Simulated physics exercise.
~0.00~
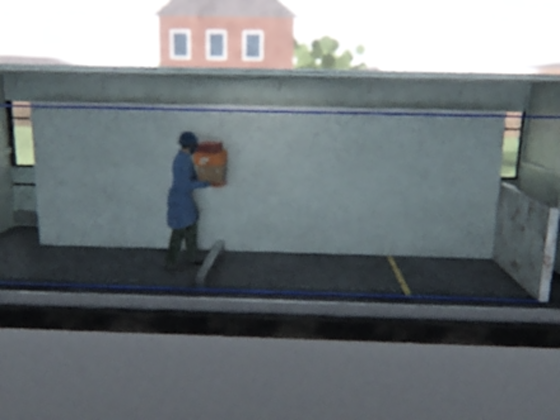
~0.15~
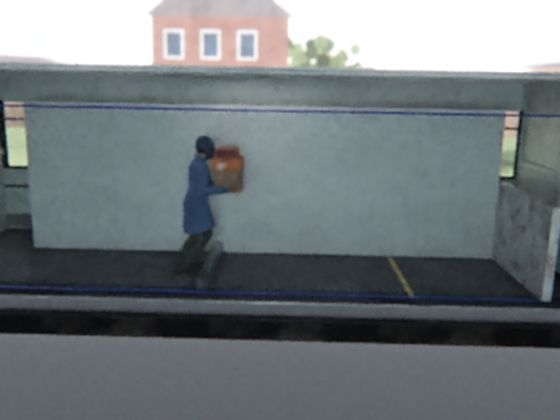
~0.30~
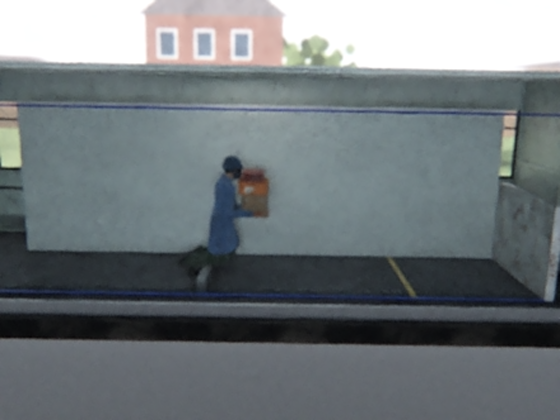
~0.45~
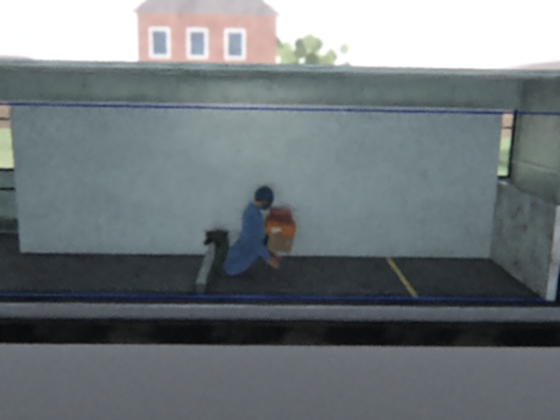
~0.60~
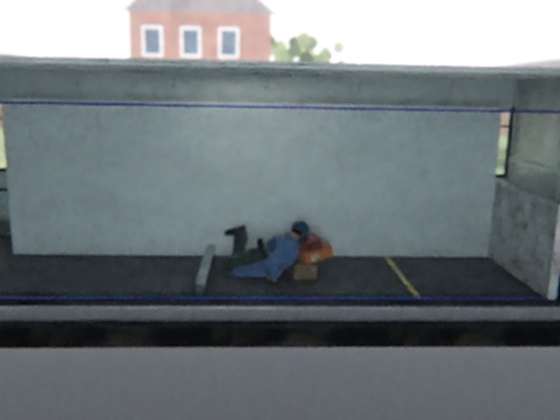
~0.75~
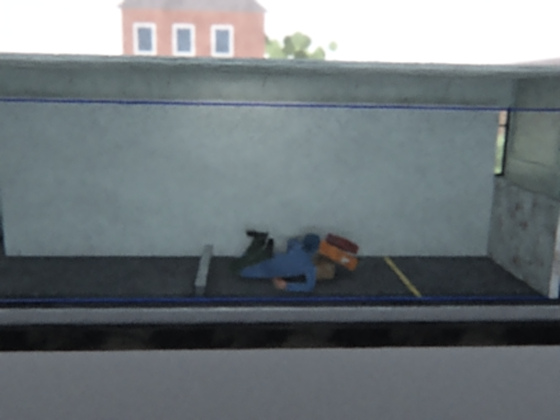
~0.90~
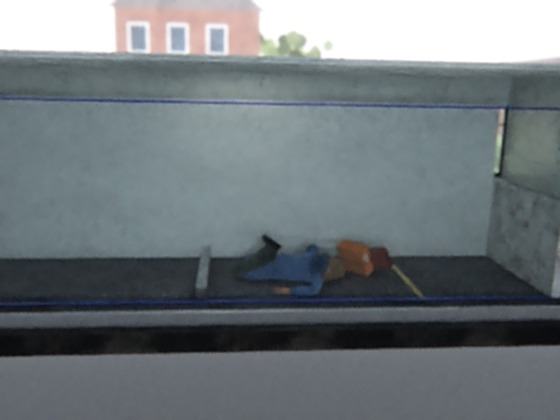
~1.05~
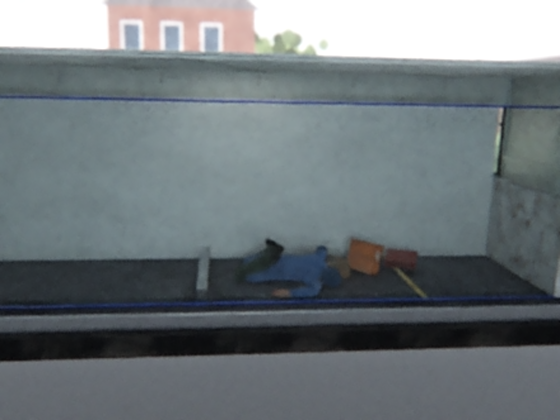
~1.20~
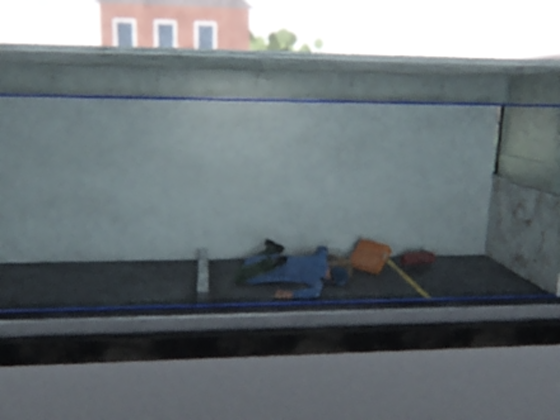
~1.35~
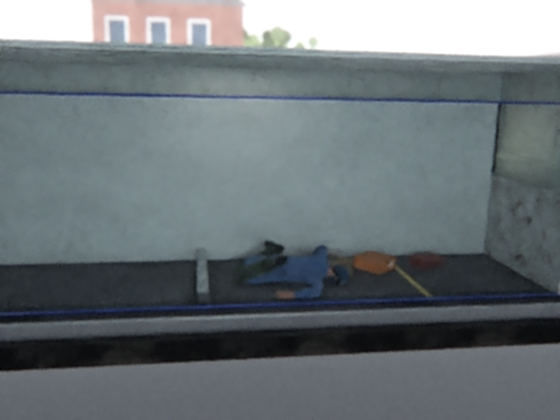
In a walled bay with a low rail across its dark floor, a person in blue carrying stacked boxes tripped over the rail and fell flat to the right, spilling the boxes, and the red one tumbled past the yellow line while the others stopped short.
